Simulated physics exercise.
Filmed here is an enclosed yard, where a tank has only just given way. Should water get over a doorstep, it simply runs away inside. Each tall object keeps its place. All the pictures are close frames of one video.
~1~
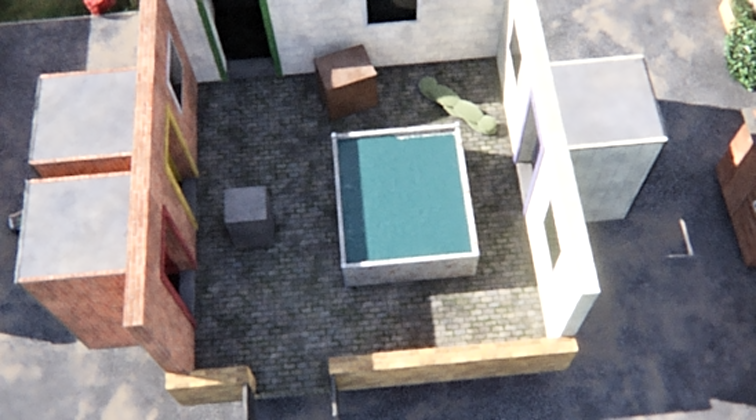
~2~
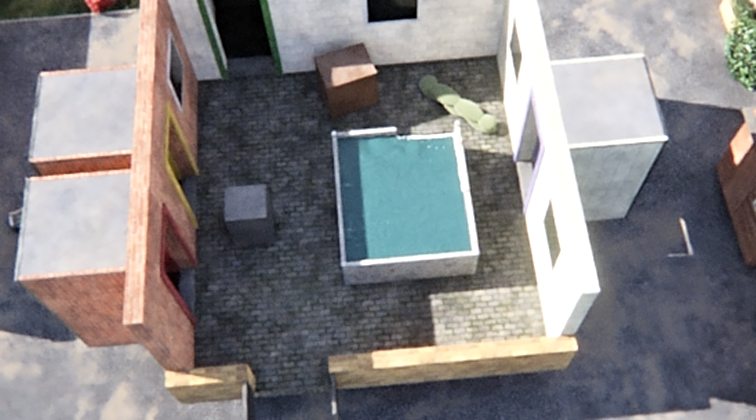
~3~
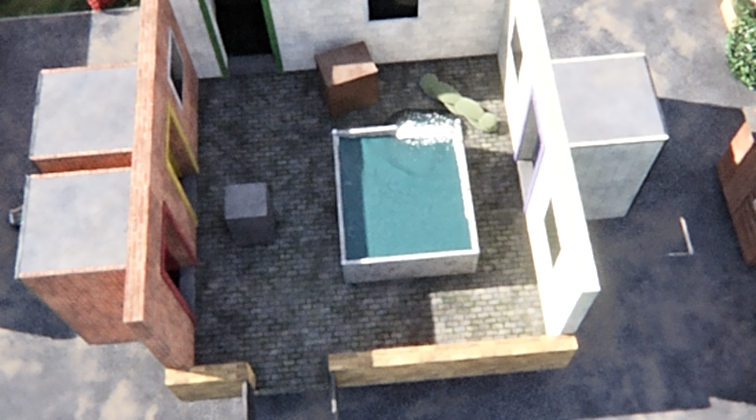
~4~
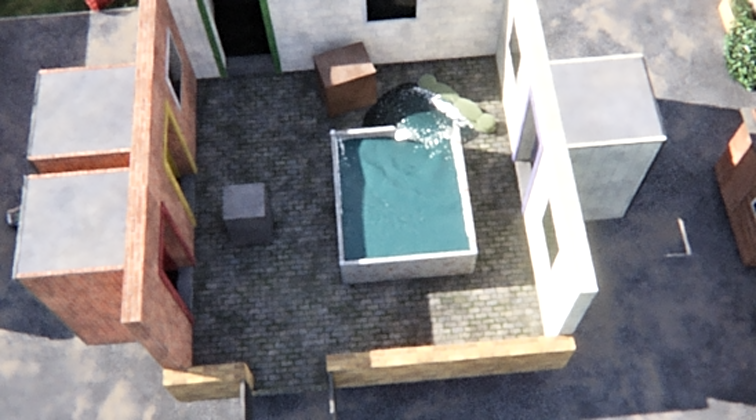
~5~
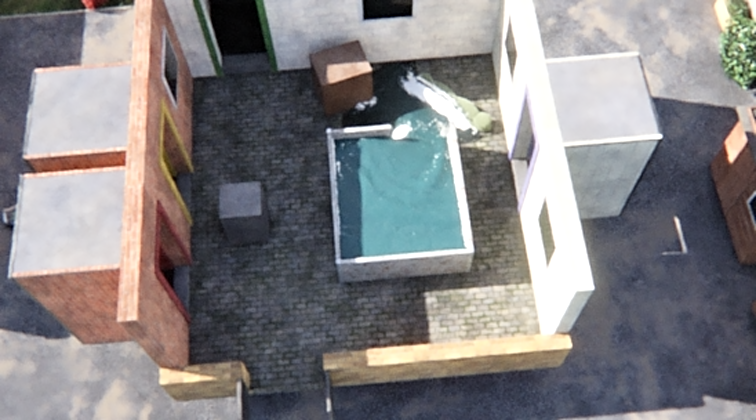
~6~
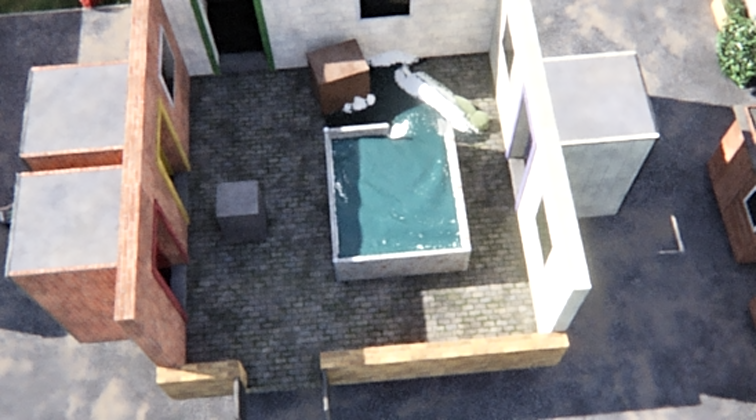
An enclosed yard paved in grey brick is seen from high above, with a red-brick wall on the left, white walls at the back and right, and low tan walls in front. A square tank of teal water stands mid-yard, between a grey block and a green shape, with a brown box behind. The tank's far side opens and foaming water pours out, spreading toward the back wall and box, as the view drifts slightly.
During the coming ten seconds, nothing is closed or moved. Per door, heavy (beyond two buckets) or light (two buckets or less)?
Red door - heavy; blue door - light; yellow door - heavy; green door - light.
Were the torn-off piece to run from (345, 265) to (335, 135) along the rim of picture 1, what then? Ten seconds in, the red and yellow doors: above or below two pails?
The red door tops the limit, while the yellow door tops the limit.
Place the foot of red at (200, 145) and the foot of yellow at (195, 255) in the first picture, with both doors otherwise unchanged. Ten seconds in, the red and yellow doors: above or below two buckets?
Result - red: Crosses the limit; yellow: Crosses the limit.
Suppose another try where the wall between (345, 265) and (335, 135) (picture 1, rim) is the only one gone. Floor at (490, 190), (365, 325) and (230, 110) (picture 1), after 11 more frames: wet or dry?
Log: Point 1 unreached; point 2 unreached; point 3 inundated.
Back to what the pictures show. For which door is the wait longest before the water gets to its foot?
My answer: The door marked red.
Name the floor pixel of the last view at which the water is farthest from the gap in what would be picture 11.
Estimated pixel: (269, 74).
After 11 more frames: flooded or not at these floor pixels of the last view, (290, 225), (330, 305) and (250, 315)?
First spared, then spared, then spared.
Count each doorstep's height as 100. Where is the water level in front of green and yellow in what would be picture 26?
The first sits near 20 in a hundred and the second near 130 in a hundred.
A moment on, water covers 25 % of the floor; the red door not reached, the blue door not reached, the yellow door not reached, the green door not reached.
Next, water covers 35 % of the floor; the red door not reached, the blue door wet at the sill, nothing in, the yellow door not reached, the green door wet at the sill, nothing in.
Then, water covers 60 % of the floor; the red door not reached, the blue door wet at the sill, nothing in, the yellow door wet at the sill, nothing in, the green door wet at the sill, nothing in.
Later, water covers 90 % of the floor; the red door wet at the sill, nothing in, the blue door wet at the sill, nothing in, the yellow door over two buckets in, the green door wet at the sill, nothing in.
In the end, water covers 95 % of the floor; the red door over two buckets in, the blue door wet at the sill, nothing in, the yellow door far over two buckets in, the green door wet at the sill, nothing in.
